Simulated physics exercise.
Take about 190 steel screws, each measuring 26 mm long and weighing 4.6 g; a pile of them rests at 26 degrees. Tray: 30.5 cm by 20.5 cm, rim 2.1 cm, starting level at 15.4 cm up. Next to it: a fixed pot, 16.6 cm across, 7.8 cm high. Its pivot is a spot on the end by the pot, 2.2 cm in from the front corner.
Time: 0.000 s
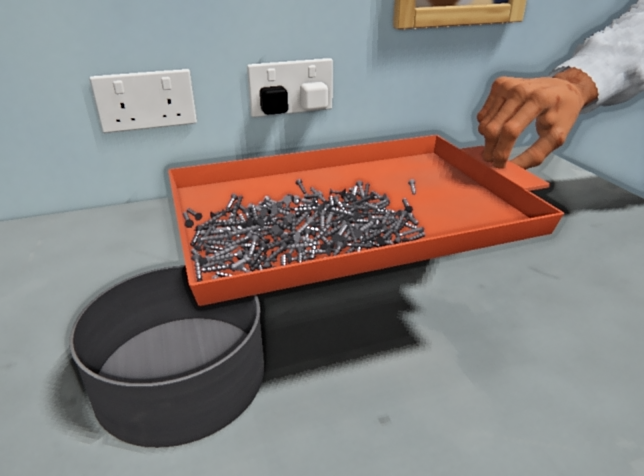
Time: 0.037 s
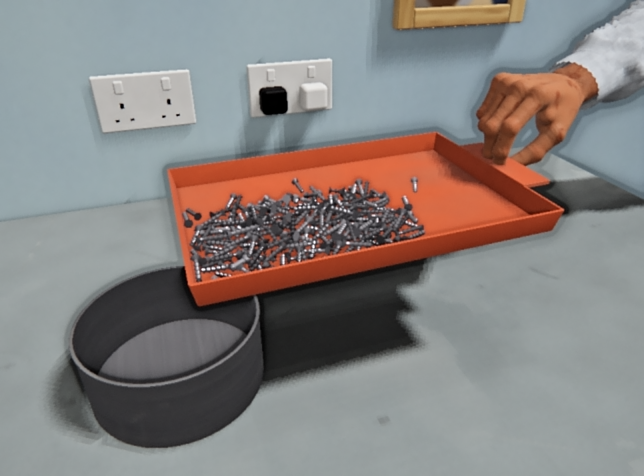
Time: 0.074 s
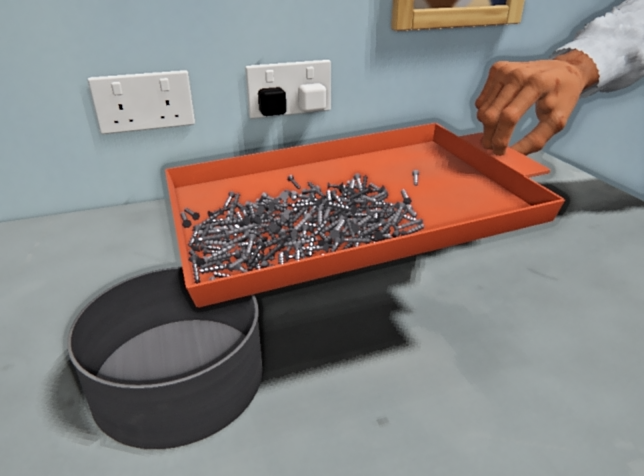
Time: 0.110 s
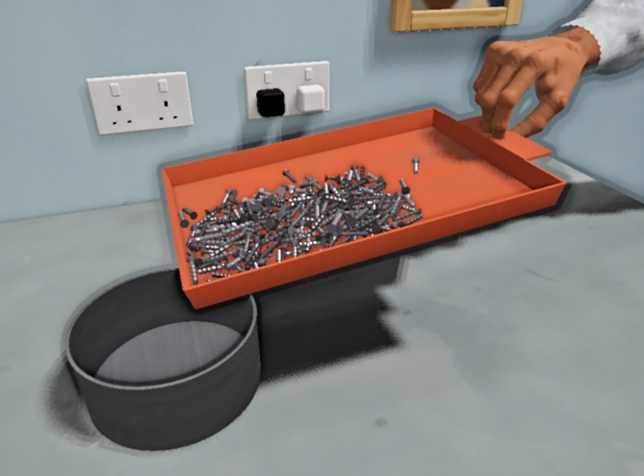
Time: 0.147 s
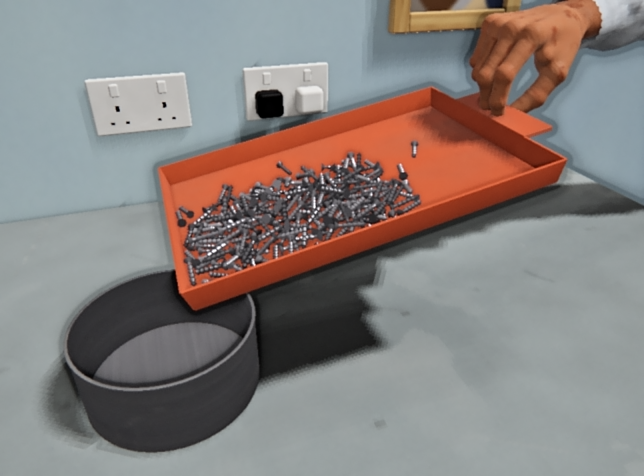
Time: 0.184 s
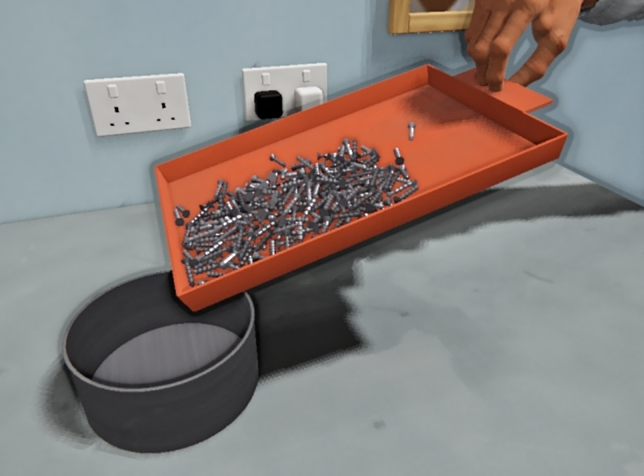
Orange tray of steel screws tilting toward a dark round pot on the left as a hand raises its right end.
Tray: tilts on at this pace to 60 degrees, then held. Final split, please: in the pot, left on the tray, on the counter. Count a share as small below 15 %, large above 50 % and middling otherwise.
Pot: Middling. Tray: Middling. Counter: Middling.
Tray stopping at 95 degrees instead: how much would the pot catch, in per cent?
60 percent.
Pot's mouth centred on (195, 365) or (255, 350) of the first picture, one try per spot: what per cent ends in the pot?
The shares would be near 55 and 10 per cent respectively.
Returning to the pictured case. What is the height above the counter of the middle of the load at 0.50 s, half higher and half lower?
Height: Around 22 cm.
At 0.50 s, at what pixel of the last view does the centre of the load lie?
At that moment the load's centre is around (208, 194).
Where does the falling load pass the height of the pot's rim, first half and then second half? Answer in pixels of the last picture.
Roughly (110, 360) to start, and after that (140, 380).
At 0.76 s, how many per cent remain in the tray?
It's roughly 60 percent.
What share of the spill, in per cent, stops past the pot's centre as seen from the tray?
That comes to roughly 90 percent.
After 0.38 s, tilt 39 degrees; the tray holds 100 %, the pot 0 %.
Then, at 0.50 s, tilt 54 degrees; the tray holds 100 %, the pot 0 %.
After 0.76 s, tilt 60 degrees; the tray holds 60 %, the pot 15 %.
At rest (2.1 s), pot 40 %, tray 35 %, counter 20 %.
